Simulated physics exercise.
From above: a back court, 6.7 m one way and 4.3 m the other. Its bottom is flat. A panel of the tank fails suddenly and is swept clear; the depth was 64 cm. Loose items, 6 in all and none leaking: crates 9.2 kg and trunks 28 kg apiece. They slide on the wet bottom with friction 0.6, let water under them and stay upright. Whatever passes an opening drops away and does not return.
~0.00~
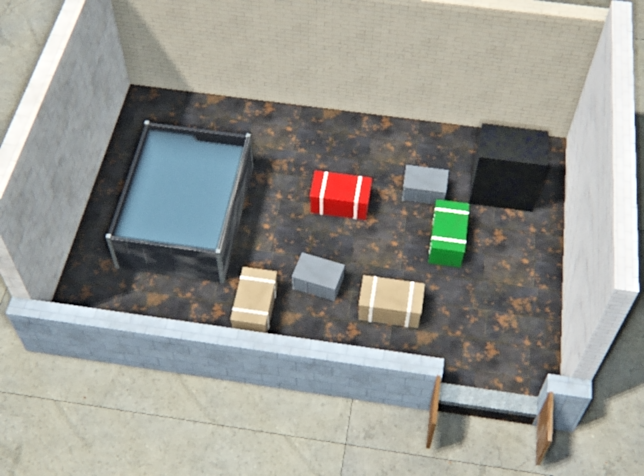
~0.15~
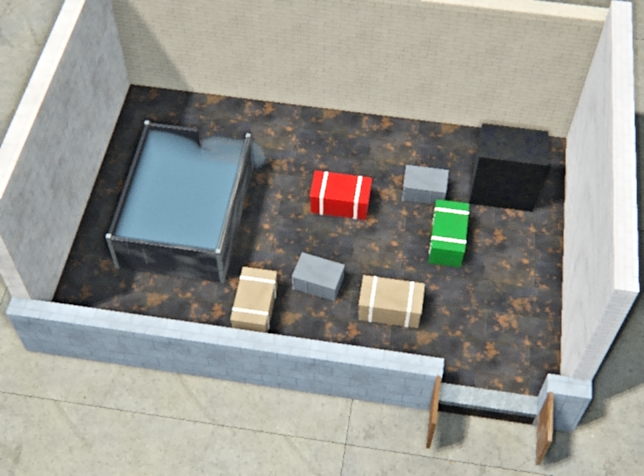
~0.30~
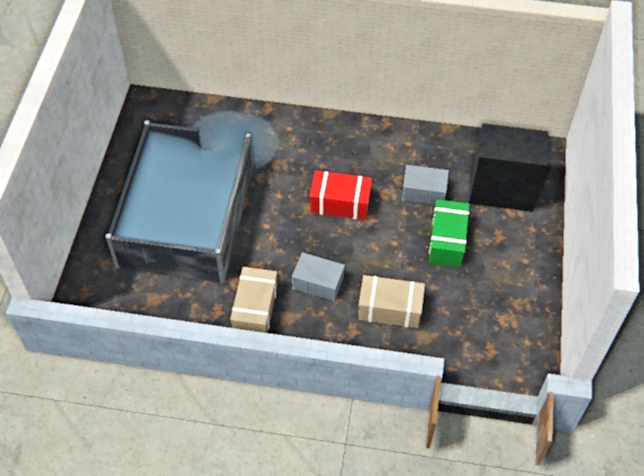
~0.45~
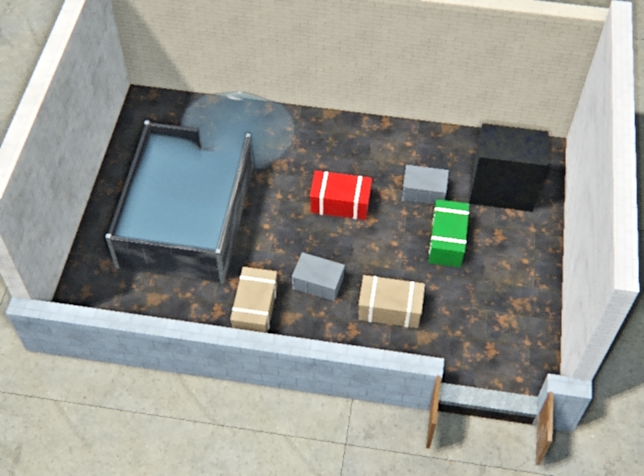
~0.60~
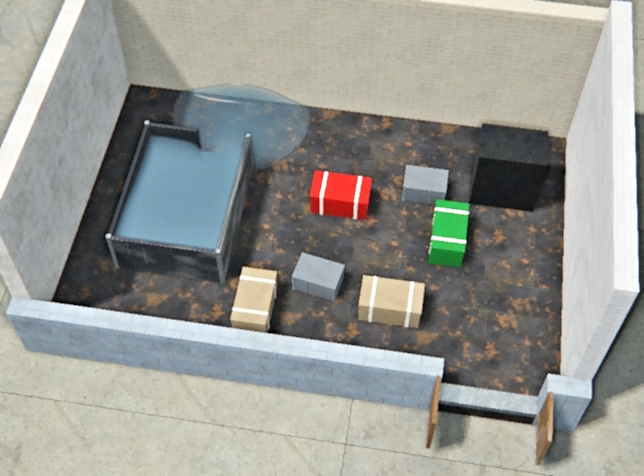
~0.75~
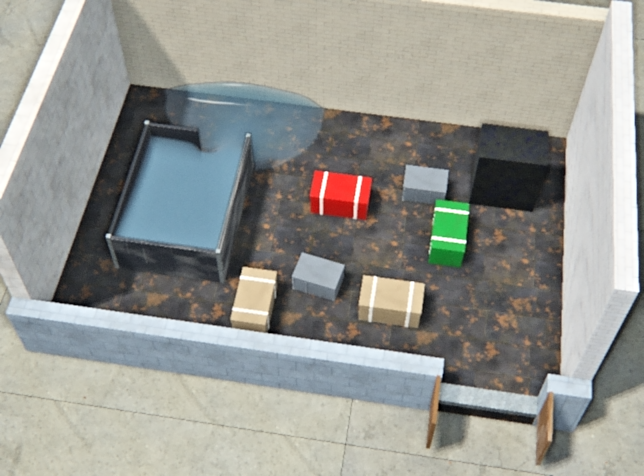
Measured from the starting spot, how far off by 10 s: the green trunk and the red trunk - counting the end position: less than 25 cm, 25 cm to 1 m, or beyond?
Green trunk stays put, red trunk holds its place.
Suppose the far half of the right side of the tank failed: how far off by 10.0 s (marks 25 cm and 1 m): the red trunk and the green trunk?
In that case the red trunk ends far away, the green trunk travels far.
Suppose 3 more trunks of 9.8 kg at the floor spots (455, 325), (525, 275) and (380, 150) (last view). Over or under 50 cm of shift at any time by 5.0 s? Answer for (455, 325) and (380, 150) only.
In that order: Under, past it.
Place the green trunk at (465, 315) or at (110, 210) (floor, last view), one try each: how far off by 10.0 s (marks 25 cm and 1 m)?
In that order: It stays put; it ends far away.
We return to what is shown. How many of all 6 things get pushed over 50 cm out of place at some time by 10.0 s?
I count 1.
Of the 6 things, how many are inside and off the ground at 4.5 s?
I count 0.
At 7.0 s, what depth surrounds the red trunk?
Roughly 2 cm.
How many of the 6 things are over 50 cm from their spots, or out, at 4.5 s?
I count 1.
After 2.0 s the green trunk is near (450, 225), 0.0 m from its start, aground; the red trunk is near (341, 187), 0.0 m from its start, aground; 0 of 6 are out; 0 afloat.
After 4.5 s the green trunk is near (450, 225), 0.0 m from its start, aground; the red trunk is near (341, 187), 0.0 m from its start, aground; 0 of 6 are out; 0 afloat.
After 7.0 s the green trunk is near (450, 225), 0.0 m from its start, aground; the red trunk is near (341, 187), 0.0 m from its start, aground; 0 of 6 are out; 1 afloat.
After 10.0 s the green trunk is near (450, 225), 0.0 m from its start, aground; the red trunk is near (341, 187), 0.0 m from its start, aground; 0 of 6 are out; 1 afloat.
